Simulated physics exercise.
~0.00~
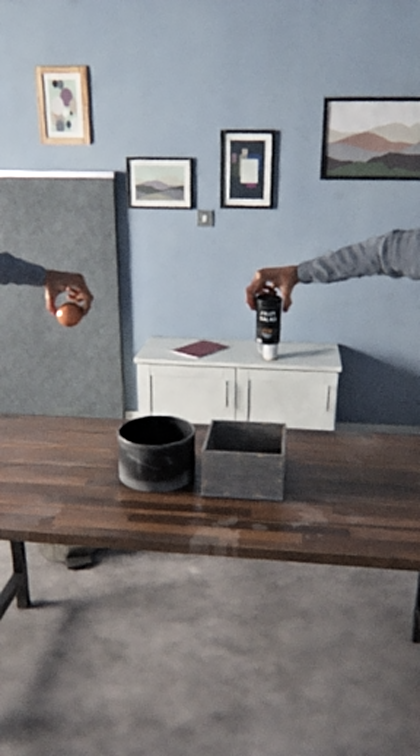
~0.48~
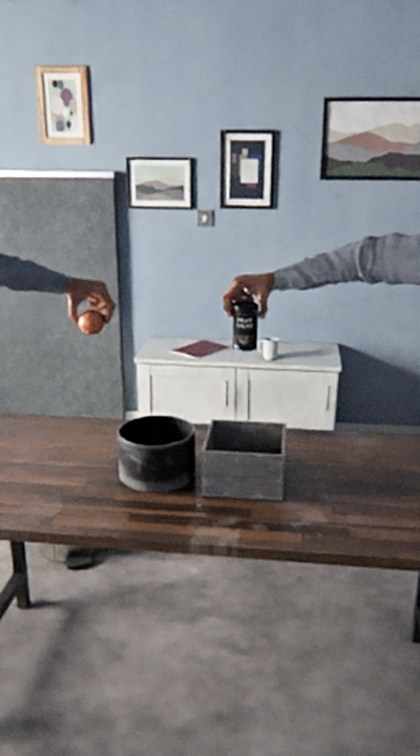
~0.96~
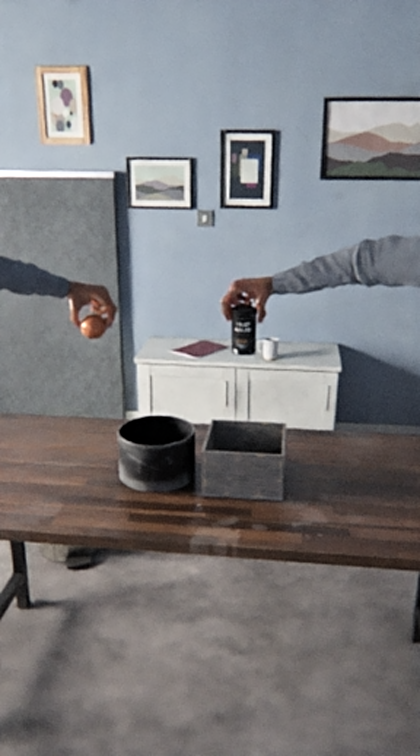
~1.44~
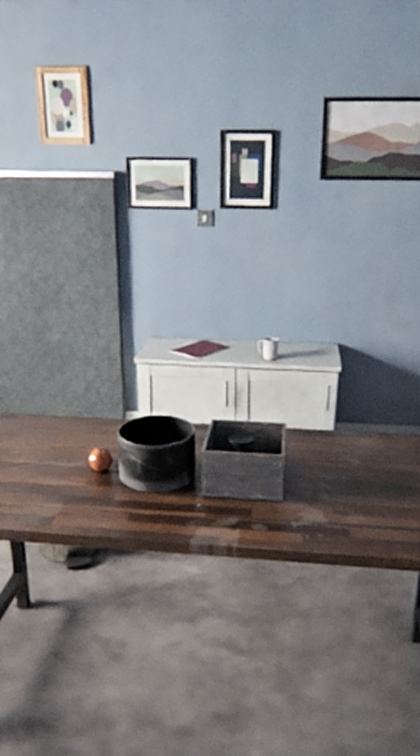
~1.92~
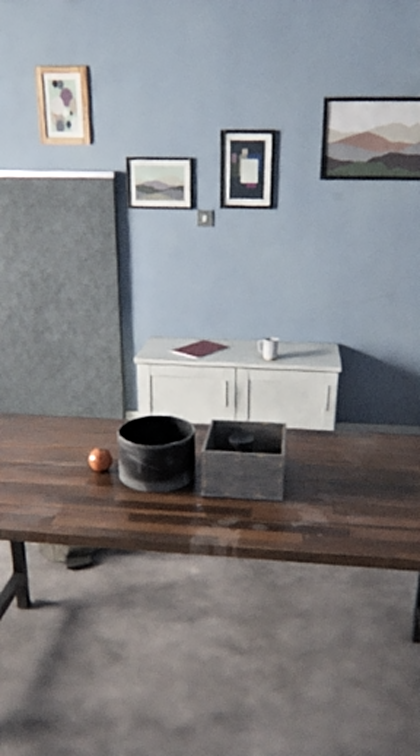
At the start, two hands reach in from opposite sides above a dark wooden table, the left one holding an orange tomato and the right one an upright black tin. A round dark pot and a square grey crate sit side by side on the table. The left hand shifts the tomato to the right, while the other moves the tin to the left, over the crate. Both hands then hold nearly still before the items drop and the hands withdraw. The tin ends up inside the crate, but the tomato misses the pot and rests on the table to its left.
